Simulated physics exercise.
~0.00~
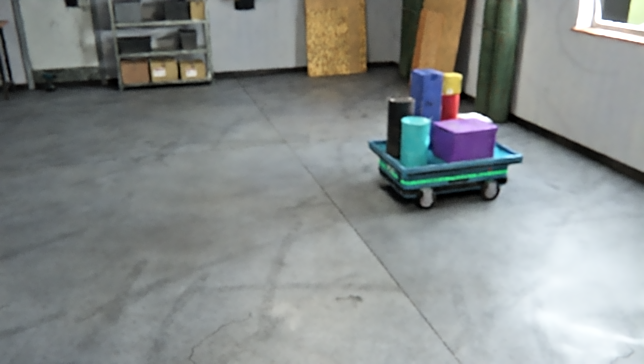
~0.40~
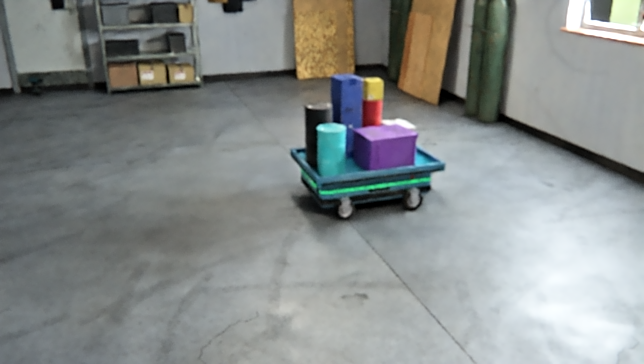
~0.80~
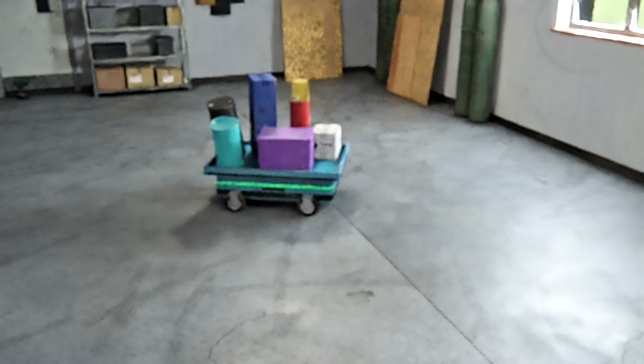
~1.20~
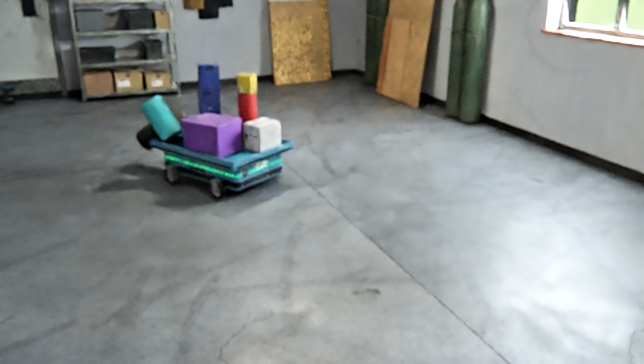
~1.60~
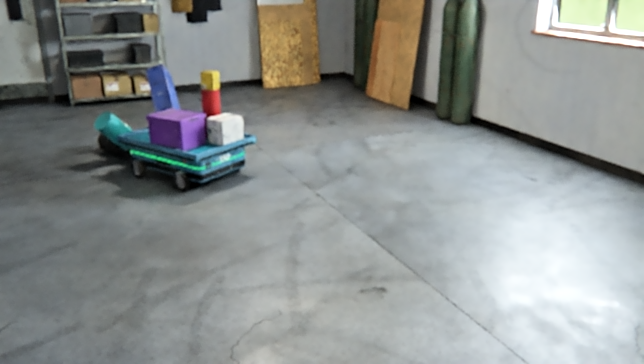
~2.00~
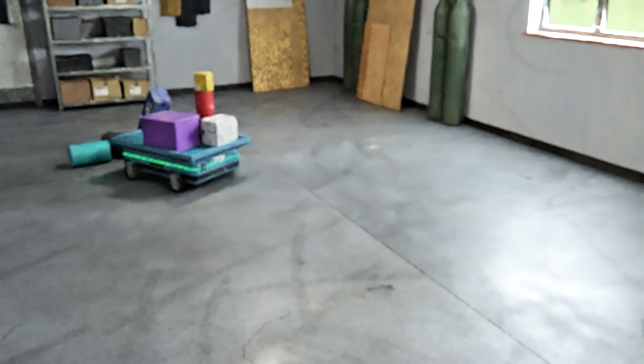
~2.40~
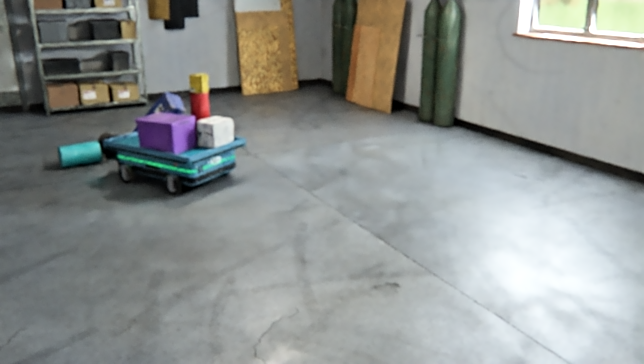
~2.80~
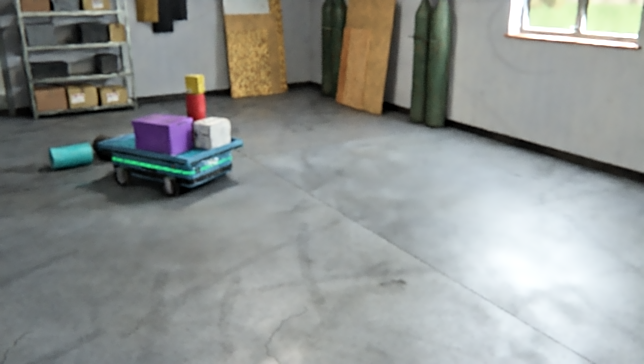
In a workshop with a grey concrete floor, seen from slightly above, shelves, leaning boards and green gas cylinders line the far walls. A teal cart carries a purple tote, a white parcel, a tall blue box, turquoise and black canisters, and a yellow box stacked on a red canister. It rolls left and turns toward the back as the turquoise and black canisters lean, then tumble off its left side. The blue box tips and drops behind them as the cart stops. The turquoise canister lies on the floor, while the tote, parcel and red-and-yellow stack stay aboard.
